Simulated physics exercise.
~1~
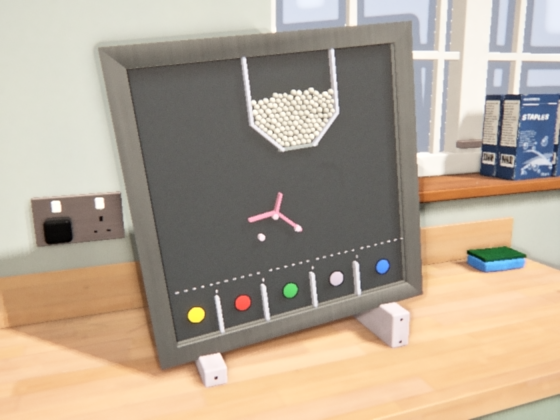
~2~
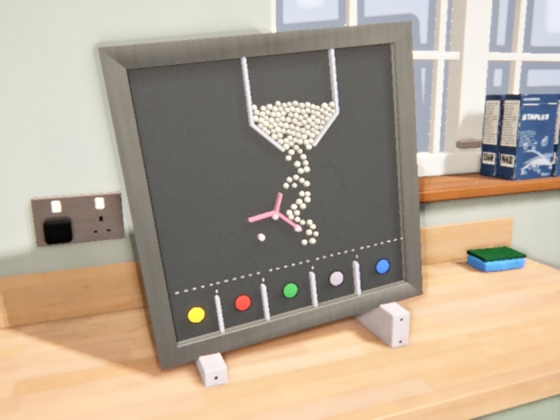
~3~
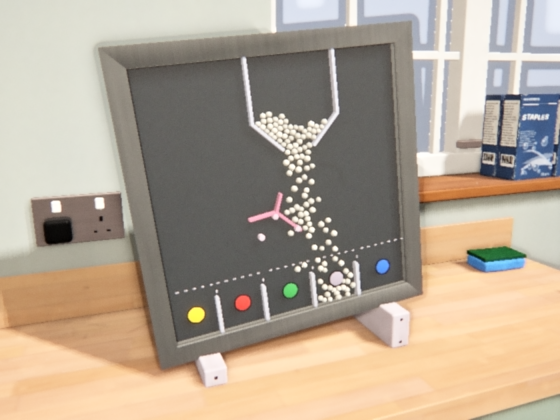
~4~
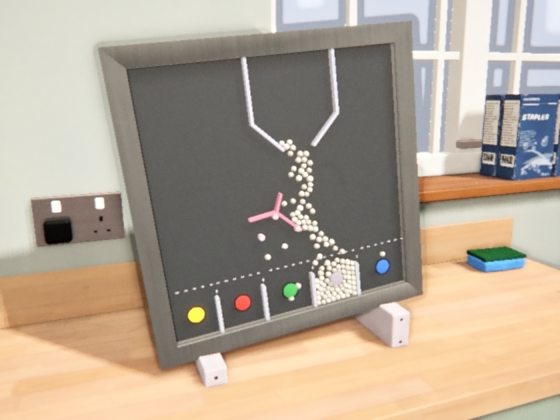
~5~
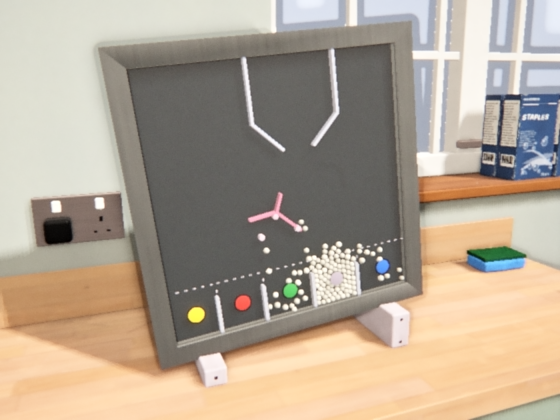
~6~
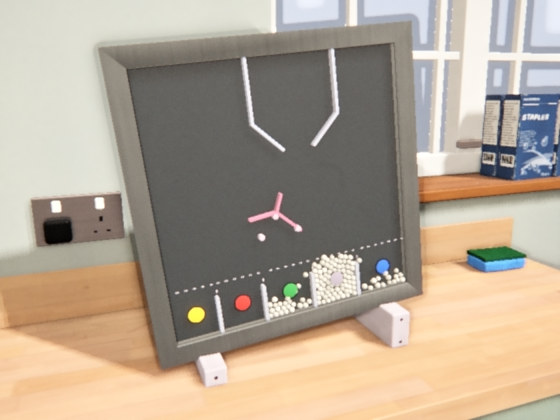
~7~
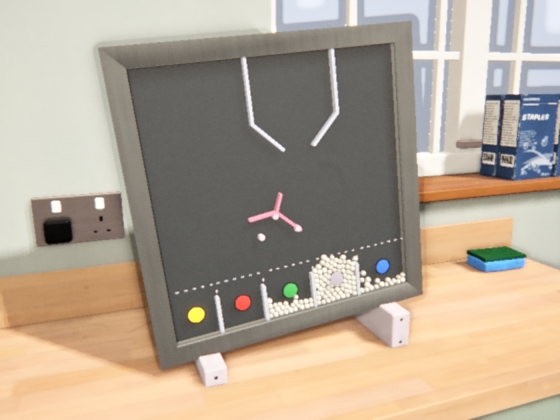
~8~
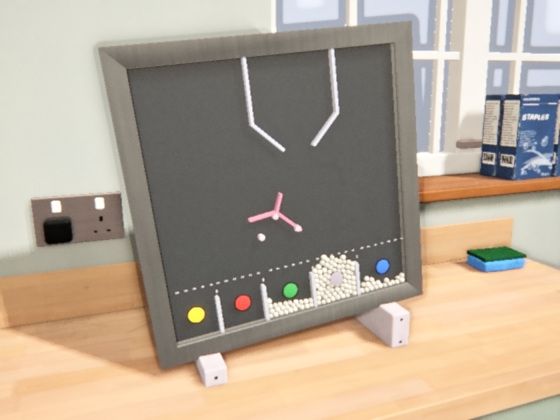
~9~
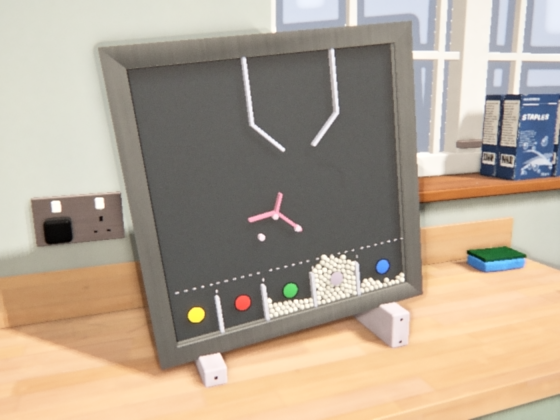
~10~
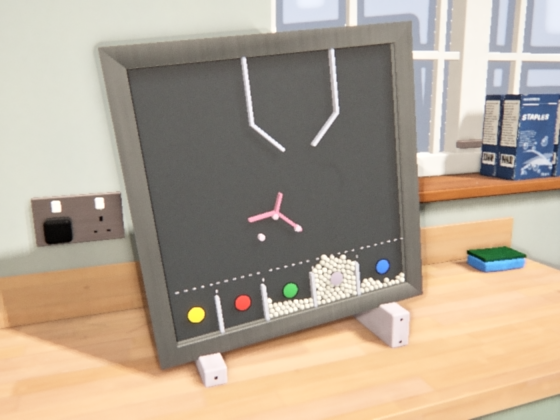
The clip opens on a dark, framed display board propped on a wooden worktop, its hopper full of small white balls above a pink three-armed piece and five bins with coloured stickers. The balls begin pouring through the hopper's mouth, dropping past the right side of the pink piece. Most land in the grey bin, which fills into a heap as the hopper empties. The last balls scatter, spilling over into the green bin on the left and the blue bin on the right. Everything settles, with grey piled highest, green and blue shallowly covered, and yellow and red empty.
